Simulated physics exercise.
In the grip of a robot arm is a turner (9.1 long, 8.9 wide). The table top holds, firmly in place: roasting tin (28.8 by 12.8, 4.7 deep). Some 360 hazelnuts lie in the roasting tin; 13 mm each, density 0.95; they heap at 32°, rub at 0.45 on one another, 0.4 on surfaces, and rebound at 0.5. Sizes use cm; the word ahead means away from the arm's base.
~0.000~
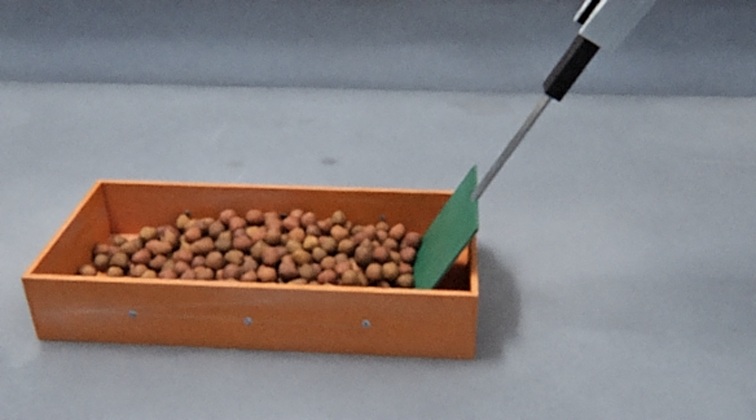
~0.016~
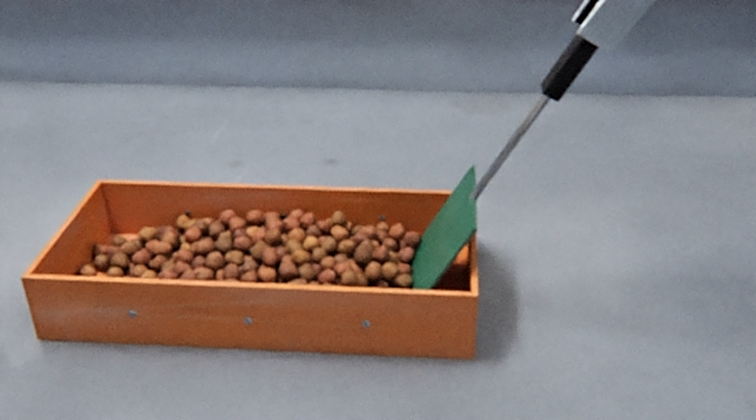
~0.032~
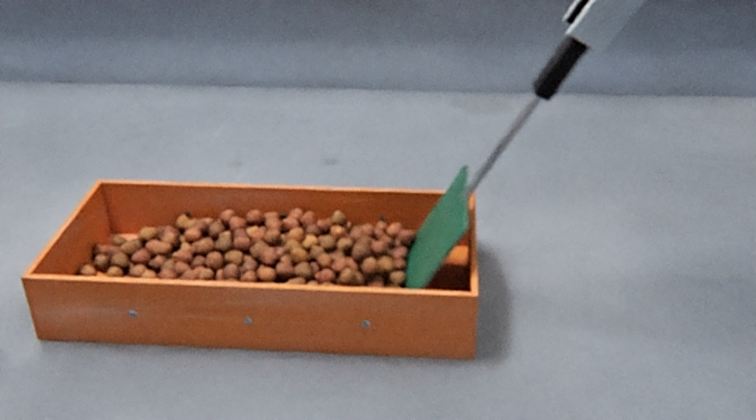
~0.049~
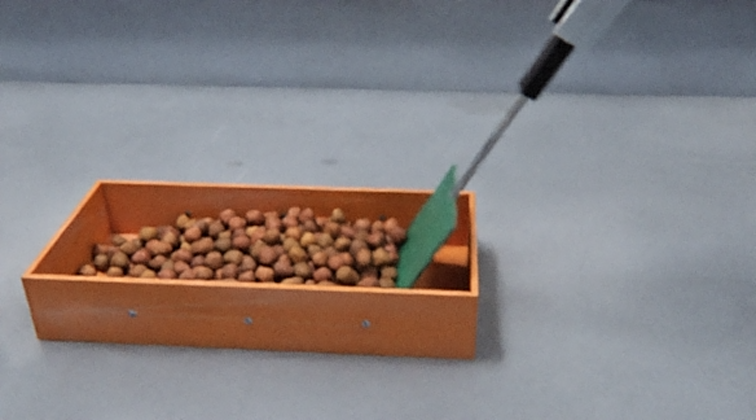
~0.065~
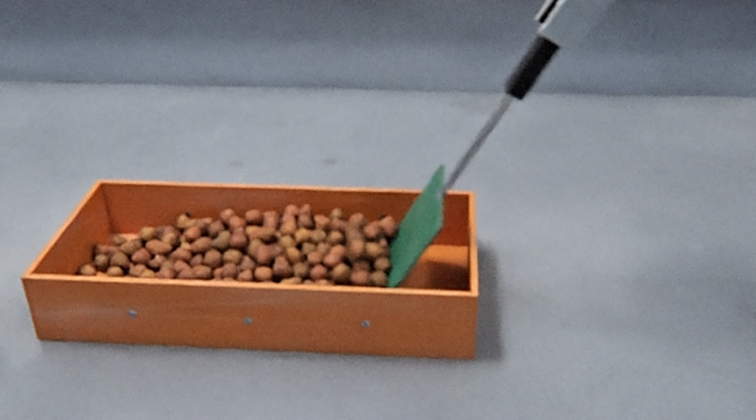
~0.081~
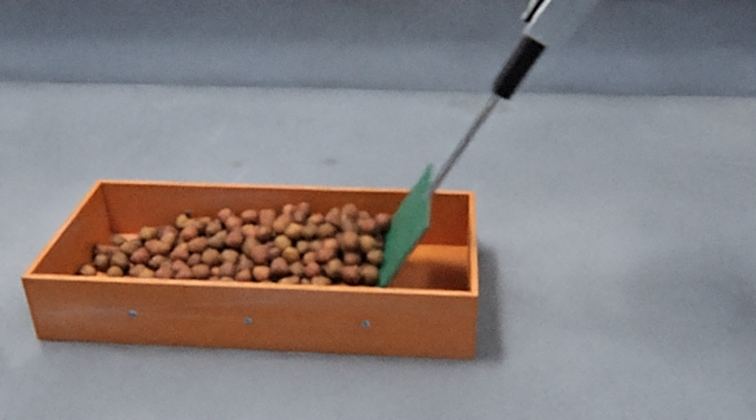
In this clip, a green turner on a metal rod stands at the right end of an orange roasting tin of brown hazelnuts, then slides left, pushing the nearest nuts together and exposing bare floor behind it.
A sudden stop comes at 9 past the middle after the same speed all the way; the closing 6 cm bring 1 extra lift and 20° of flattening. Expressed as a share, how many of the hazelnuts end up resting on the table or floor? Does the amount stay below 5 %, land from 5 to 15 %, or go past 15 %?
It lands from 5 to 15 %.
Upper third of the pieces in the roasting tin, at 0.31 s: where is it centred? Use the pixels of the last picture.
I'd say close to (198, 216).
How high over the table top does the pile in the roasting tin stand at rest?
Close to 7.5 centimetres high.
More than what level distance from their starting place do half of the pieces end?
The answer is about 8 cm.
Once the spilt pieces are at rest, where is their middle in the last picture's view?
Roughly at (68, 238) in the final view.
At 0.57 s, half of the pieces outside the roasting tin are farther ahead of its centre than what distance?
I'd put it at some 14 centimetres.
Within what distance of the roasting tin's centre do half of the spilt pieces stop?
About 18 centimetres.
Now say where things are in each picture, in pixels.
In the first picture, turner top edge at (477, 195), sloping 60°; upper third of the load around (272, 260), from x 70 to 415, top at y 215; 365 in the roasting tin.
In the second picture, turner top edge at (475, 194), sloping 60°; upper third of the load around (273, 260), from x 70 to 410, top at y 215.
In the third picture, turner top edge at (467, 194), sloping 60°; upper third of the load around (282, 259), from x 70 to 410, top at y 215.
In the fourth picture, turner top edge at (455, 194), sloping 60°; upper third of the load around (285, 259), from x 70 to 410, top at y 215.
In the fifth picture, turner top edge at (442, 193), sloping 60°; upper third of the load around (289, 255), from x 70 to 410, top at y 215.
In the sixth picture, turner top edge at (430, 193), sloping 60°; upper third of the load around (291, 249), from x 70 to 410, top at y 210; 365 in the roasting tin.
By 0.20 s, sloping 60°, highest piece 7 above the table; 365 in the roasting tin.
By 0.31 s, sloping 53°, highest piece 9 above the table; 361 in the roasting tin, 1 on the table or floor, 3 on the blade or in flight.
By 0.57 s, sloping 40°, highest piece 7 above the table; 329 in the roasting tin, 31 on the table or floor, 5 on the blade or in flight.
By 1.62 s, sloping 40°, highest piece 7 above the table; 326 in the roasting tin, 39 on the table or floor.
Final count, 326 in the roasting tin, 39 on the table or floor. That is 11 % on the table or floor.
